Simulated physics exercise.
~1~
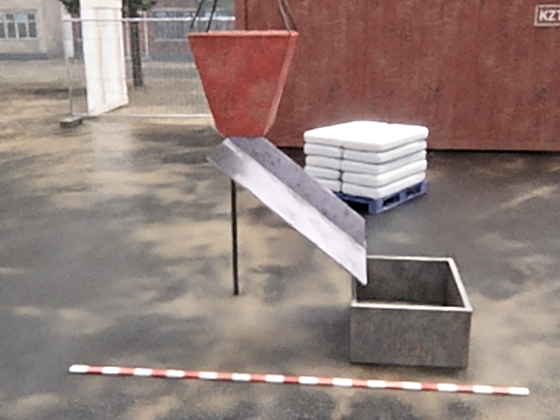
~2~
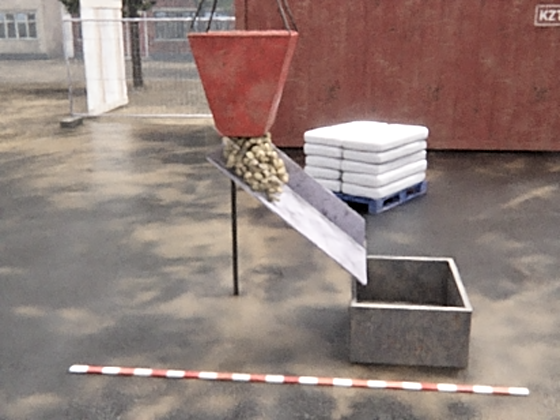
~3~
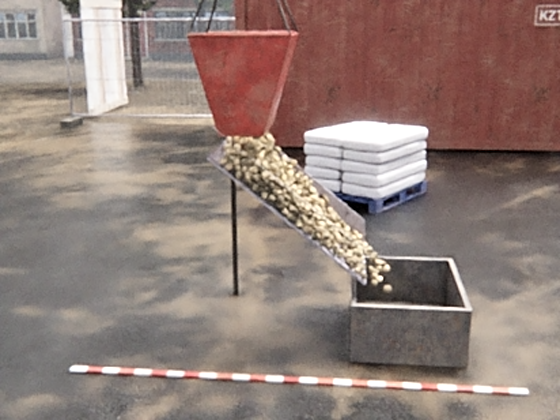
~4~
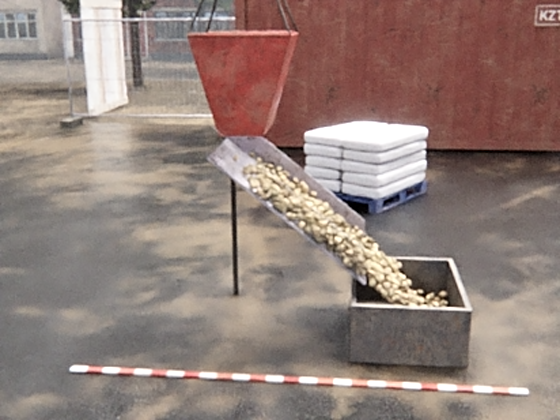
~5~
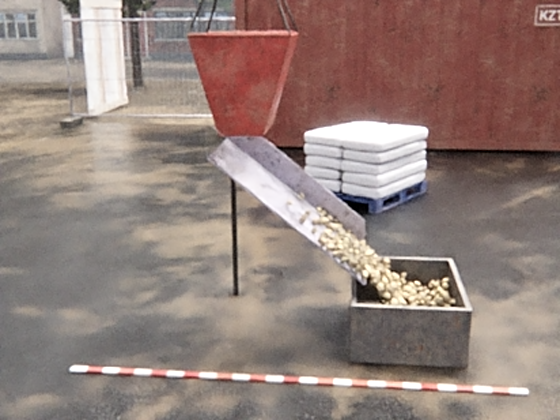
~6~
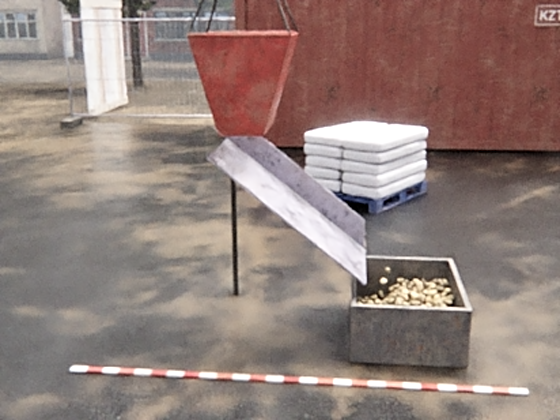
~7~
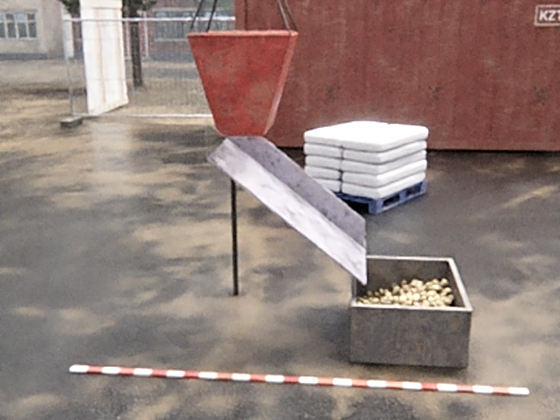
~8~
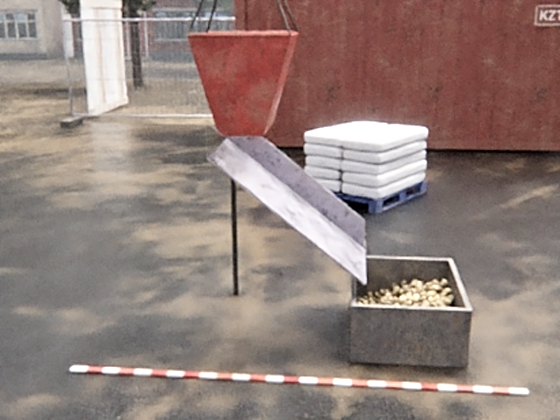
At first, a red skip hangs still above a sloping steel slide, with an empty grey bin at the slide's lower right end and a red and white striped pole lying on the ground in front. Pale, angular stones then drop from the bottom of the skip and bunch up at the top of the slide. They spread down the slope to the right, and the first ones tumble off its lower edge. The upper part of the slide clears as the rest pour into the bin. Finally, the slide is bare and the stones lie still in a low heap inside the bin.
